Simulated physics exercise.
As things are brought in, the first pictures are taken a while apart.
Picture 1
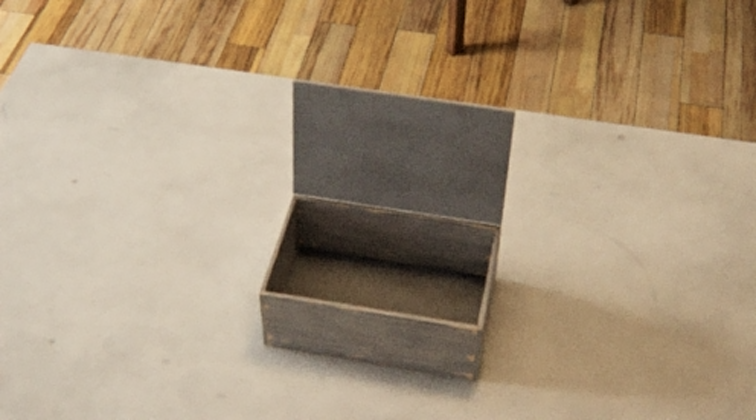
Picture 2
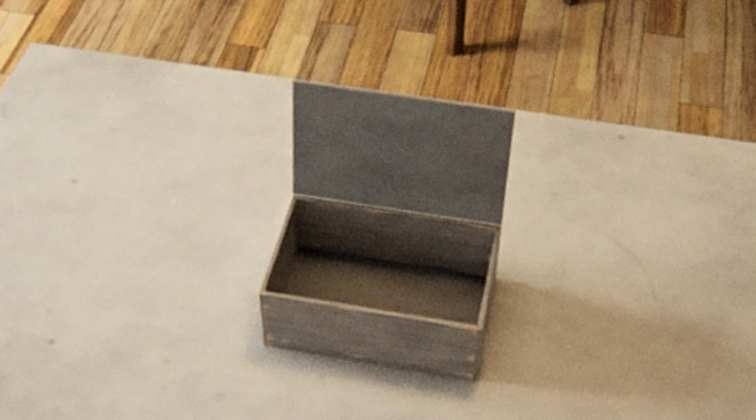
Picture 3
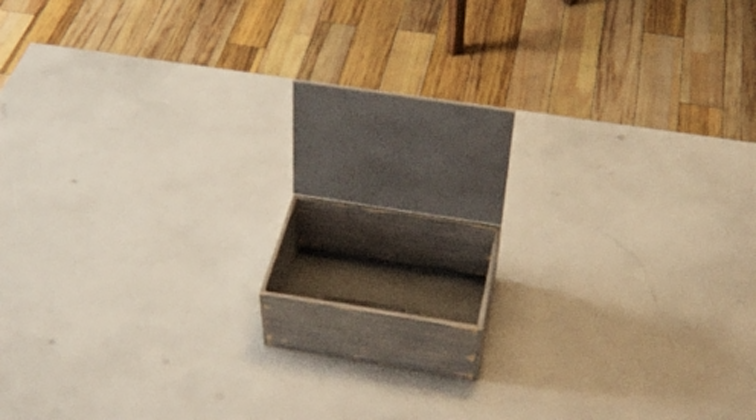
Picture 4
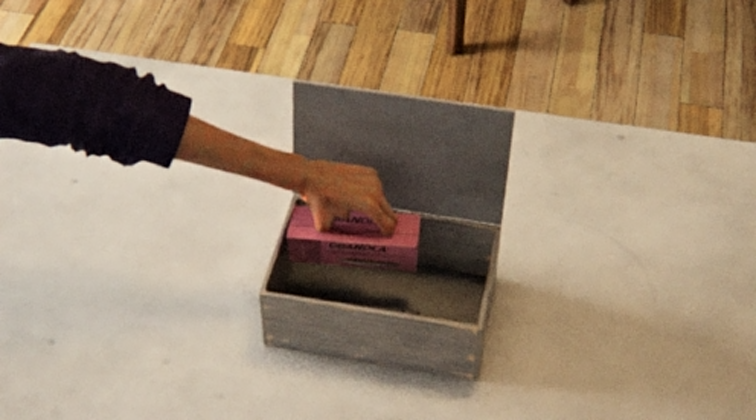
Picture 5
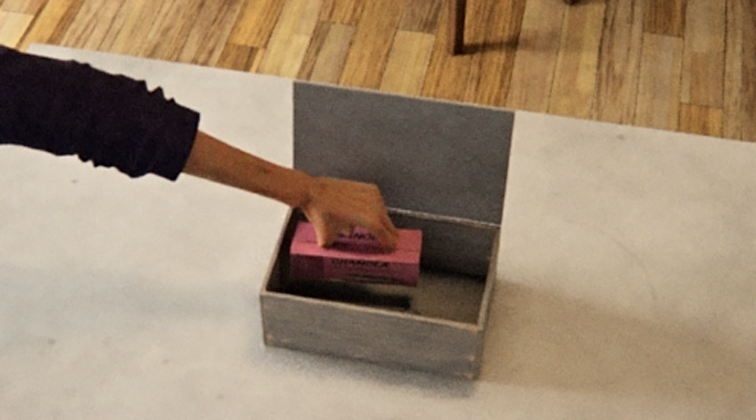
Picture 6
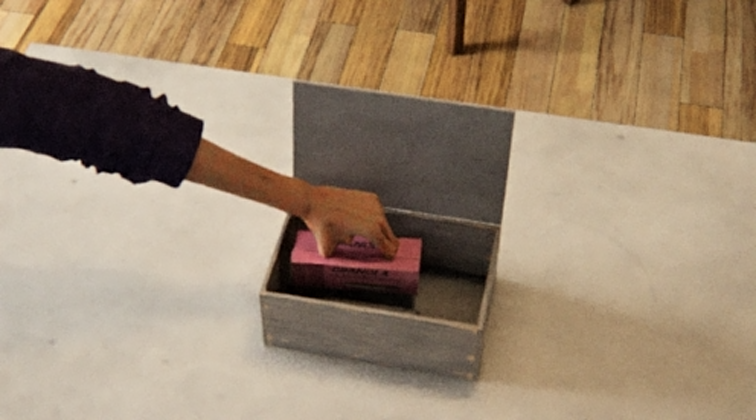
An open grey wooden box with its lid upright sits empty on a pale tabletop, seen from above at an angle by a still camera. Wooden flooring and part of a dark furniture leg show behind the table. A hand in a dark sleeve then appears from the left, gripping a pink carton over the box, and lowers it a short way inside, still holding it.
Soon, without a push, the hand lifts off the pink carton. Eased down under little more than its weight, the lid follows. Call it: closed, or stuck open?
Closed.
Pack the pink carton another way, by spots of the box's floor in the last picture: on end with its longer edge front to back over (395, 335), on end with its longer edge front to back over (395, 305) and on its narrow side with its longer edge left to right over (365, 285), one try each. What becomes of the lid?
Lid, try 1: Propped open; try 2: Propped open; try 3: Fully down.
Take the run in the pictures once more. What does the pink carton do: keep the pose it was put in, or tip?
Observation: It keeps the set orientation.
Then, 0.90 s past the last view, lid starting down; pink carton displaced a little near (354, 280).
Then, 1.50 s past the last view, lid 65° above the rim; pink carton displaced a little near (354, 280).
Then, 1.80 s past the last view, lid 41° above the rim; pink carton displaced a little near (354, 280).
Then, 2.10 s past the last view, lid 12° above the rim; pink carton displaced a little near (354, 280).
Finally, lid shut; moved from the start, pink carton; grey shaker still in place. Final places as the last picture's camera would see them, pink carton near (354, 280).
